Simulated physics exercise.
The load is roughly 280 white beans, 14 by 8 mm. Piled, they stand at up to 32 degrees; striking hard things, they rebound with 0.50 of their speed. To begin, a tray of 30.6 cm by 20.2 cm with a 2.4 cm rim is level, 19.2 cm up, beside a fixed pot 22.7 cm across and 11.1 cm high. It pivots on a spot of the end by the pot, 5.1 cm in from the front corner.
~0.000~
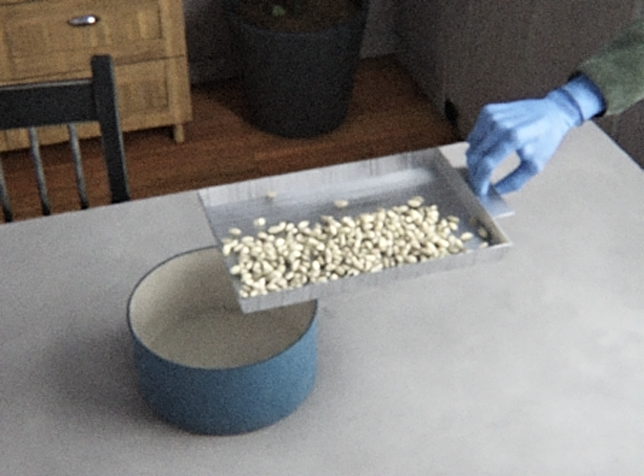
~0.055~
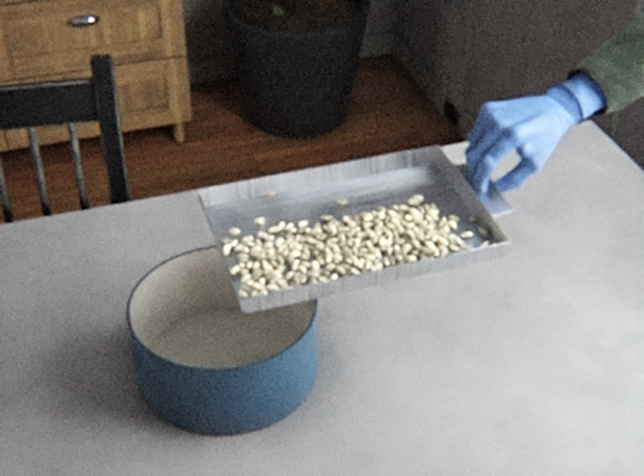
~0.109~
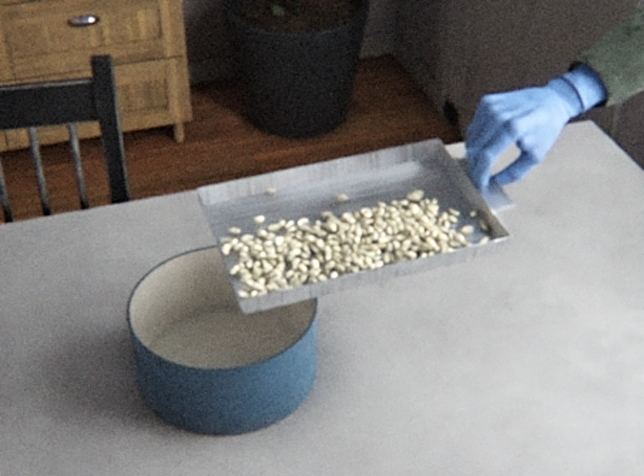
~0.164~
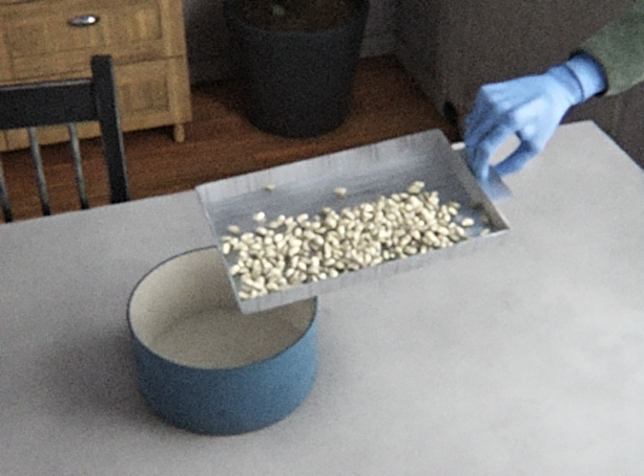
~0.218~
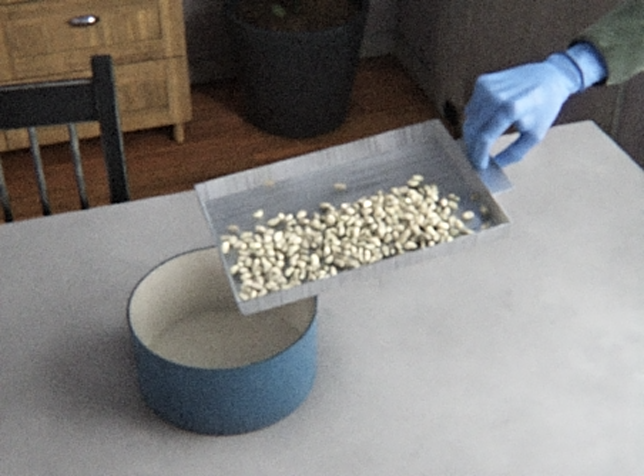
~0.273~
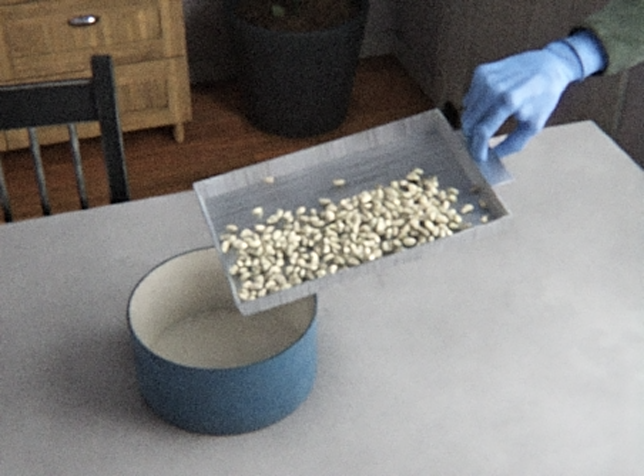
A blue-gloved hand held the right end of a metal tray of white beans above a blue pot and slowly raised that end, tilting the tray slightly while the beans stayed mostly in place.
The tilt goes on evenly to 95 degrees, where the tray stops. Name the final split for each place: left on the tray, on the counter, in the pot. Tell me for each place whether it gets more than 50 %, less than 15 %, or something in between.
Tray: Looks like a minor amount. Counter: Looks like over half the load. Pot: Looks like a noticeable amount.
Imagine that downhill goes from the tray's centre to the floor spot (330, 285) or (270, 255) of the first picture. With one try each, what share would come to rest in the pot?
First try: About 10 percent; second try: About 80 percent.
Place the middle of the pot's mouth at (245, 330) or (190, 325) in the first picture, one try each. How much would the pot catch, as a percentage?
Close to 95 in a hundred, then close to 80 in a hundred.
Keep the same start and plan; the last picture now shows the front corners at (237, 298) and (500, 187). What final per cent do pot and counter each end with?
You'd end with pot at 85 and counter at 15.
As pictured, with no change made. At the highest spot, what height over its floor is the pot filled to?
1.0 cm.
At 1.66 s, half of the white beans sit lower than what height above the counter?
Roughly 20 cm above the counter.
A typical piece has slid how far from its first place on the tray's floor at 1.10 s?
5 cm.
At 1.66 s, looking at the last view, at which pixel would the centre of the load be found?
Look near (221, 312) in the last picture.
After 1.10 s, tilt 49 degrees; the tray holds 100 %, the pot 0 %.
After 1.66 s, tilt 76 degrees; the tray holds 55 %, the pot 10 %.
After 2.27 s, tilt 95 degrees; the tray holds 5 %, the pot 30 %.
At rest (3.4 s), tray 0 %, counter 70 %, pot 30 %.
